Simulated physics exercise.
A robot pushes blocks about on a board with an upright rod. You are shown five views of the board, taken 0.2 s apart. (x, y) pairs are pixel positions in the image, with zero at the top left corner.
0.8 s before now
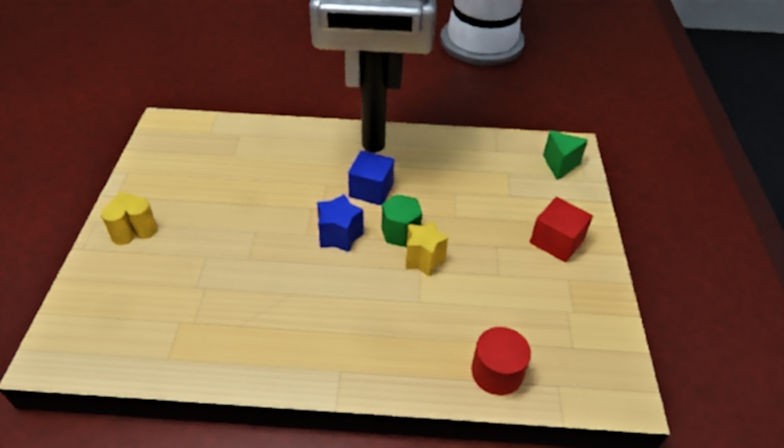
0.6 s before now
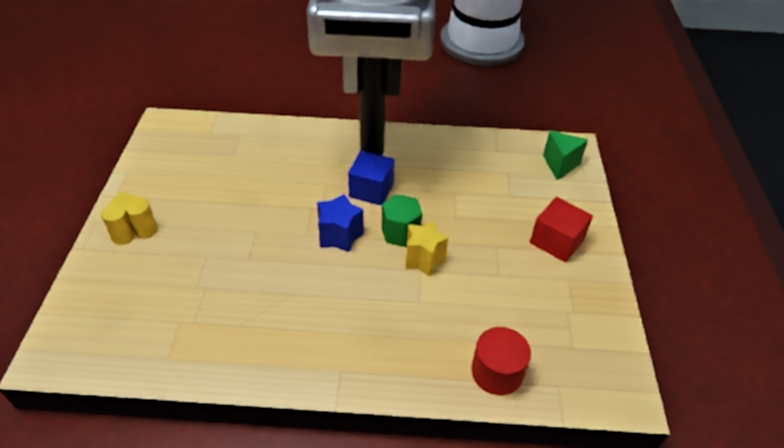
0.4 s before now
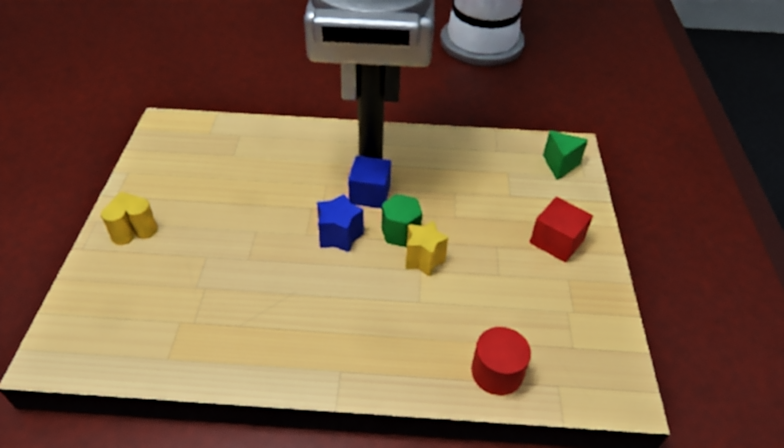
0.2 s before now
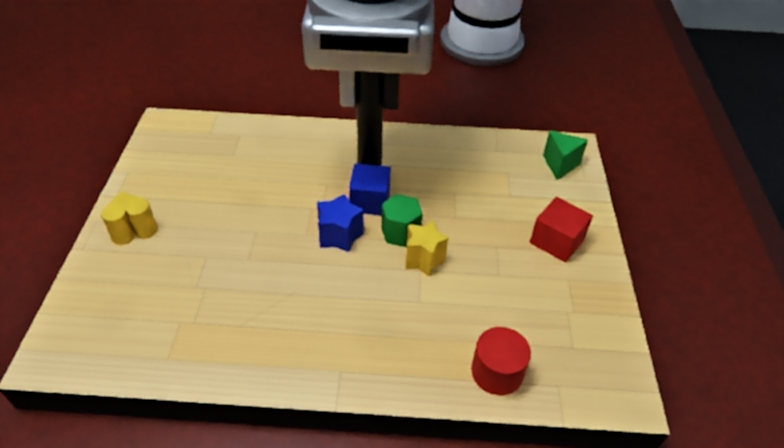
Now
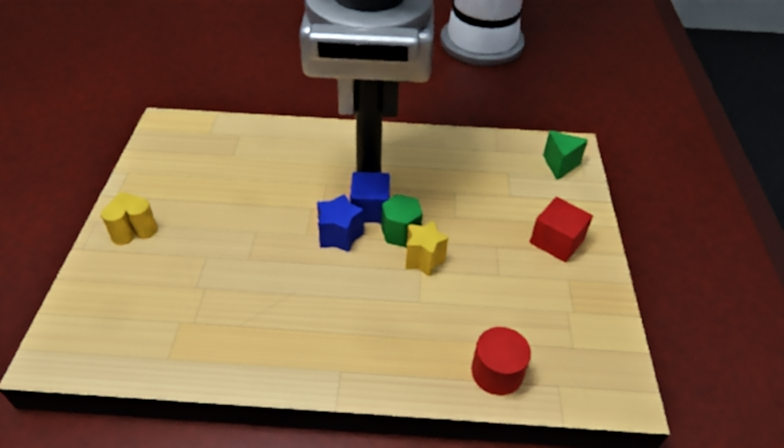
A robot arm with a black rod moved a little toward the viewer and pushed the blue cube a short way, close in between the blue star and green hexagon, while the other blocks stayed put.
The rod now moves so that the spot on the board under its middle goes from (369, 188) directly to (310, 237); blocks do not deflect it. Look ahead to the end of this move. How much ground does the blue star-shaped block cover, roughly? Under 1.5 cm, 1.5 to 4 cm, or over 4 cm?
Between 1.5 and 4 cm.
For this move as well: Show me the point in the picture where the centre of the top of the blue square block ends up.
(365, 202)
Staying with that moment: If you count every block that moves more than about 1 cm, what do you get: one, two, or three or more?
Two blocks shift.
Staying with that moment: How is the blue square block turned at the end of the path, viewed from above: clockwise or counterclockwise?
Looking down, my answer is that the blue square block rotates anticlockwise.
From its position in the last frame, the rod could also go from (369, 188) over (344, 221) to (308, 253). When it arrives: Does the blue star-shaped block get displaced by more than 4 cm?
I believe so.
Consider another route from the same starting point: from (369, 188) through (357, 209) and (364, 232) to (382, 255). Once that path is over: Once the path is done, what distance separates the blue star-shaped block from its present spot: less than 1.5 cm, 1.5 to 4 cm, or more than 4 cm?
The 1.5 to 4 cm band.
The first path, step by step. Halfway along, rod (339, 198); blue star-shaped block (330, 222); blue square block (365, 201), turned 45° anticlockwise; green hexagon (406, 211).
At the end, rod (309, 223); blue star-shaped block (327, 230), turned 15° anticlockwise; blue square block (365, 202), turned 50° anticlockwise; green hexagon (407, 211).
